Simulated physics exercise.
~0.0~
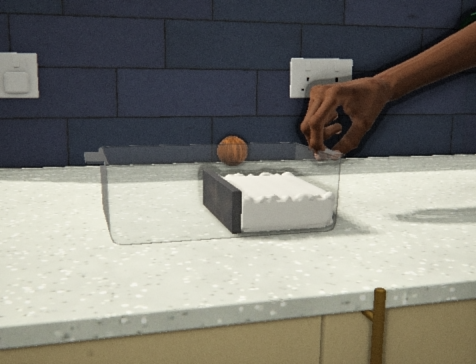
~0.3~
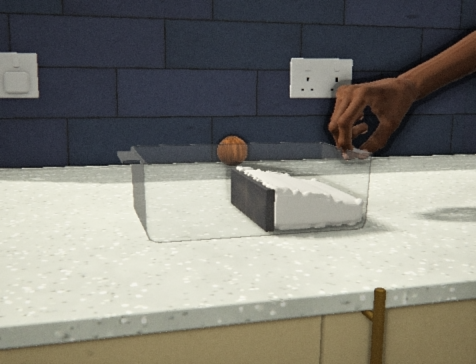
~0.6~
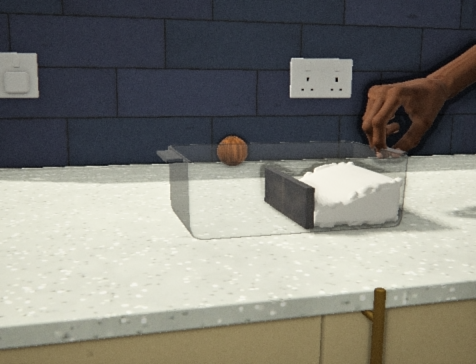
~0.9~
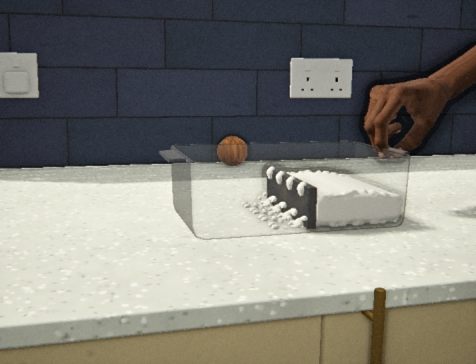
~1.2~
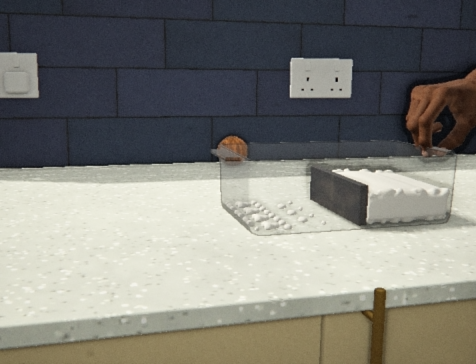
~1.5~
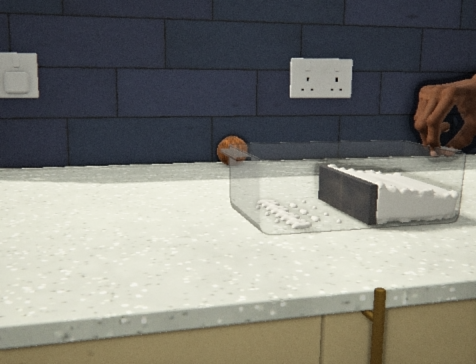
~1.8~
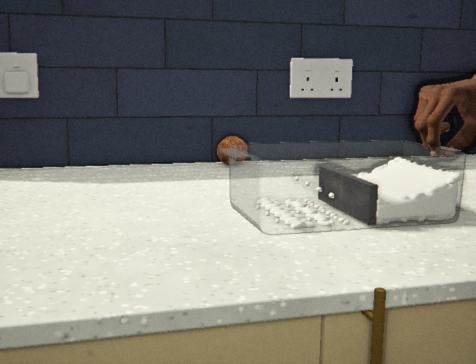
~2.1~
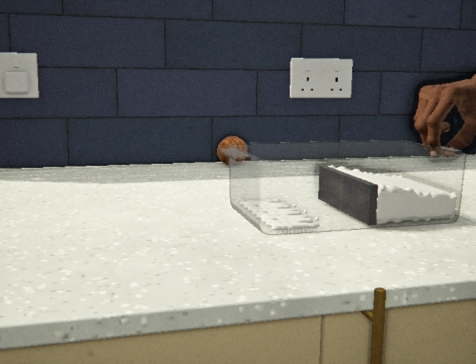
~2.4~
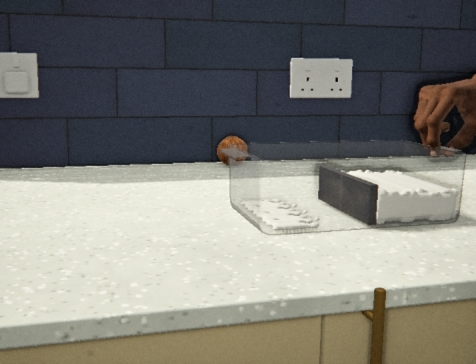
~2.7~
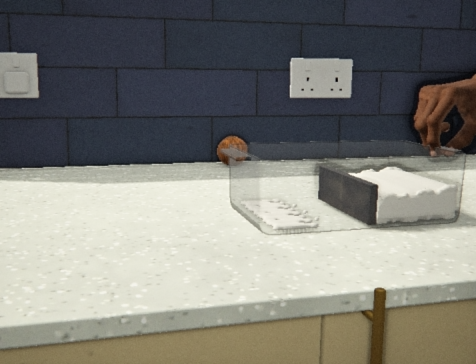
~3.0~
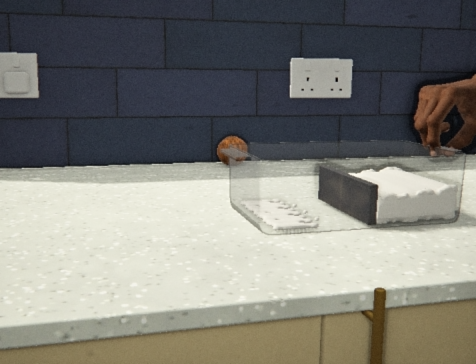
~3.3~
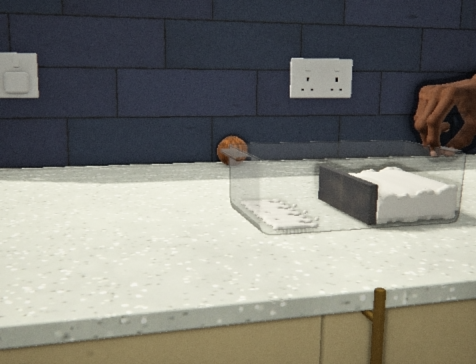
The video shows a hand pulling a clear divided tub rightwards along a speckled counter in two moves with a pause between, the white milk on its right side sloshing. Some spills over the dark divider, and a small amount remains on the left as the tub rests.
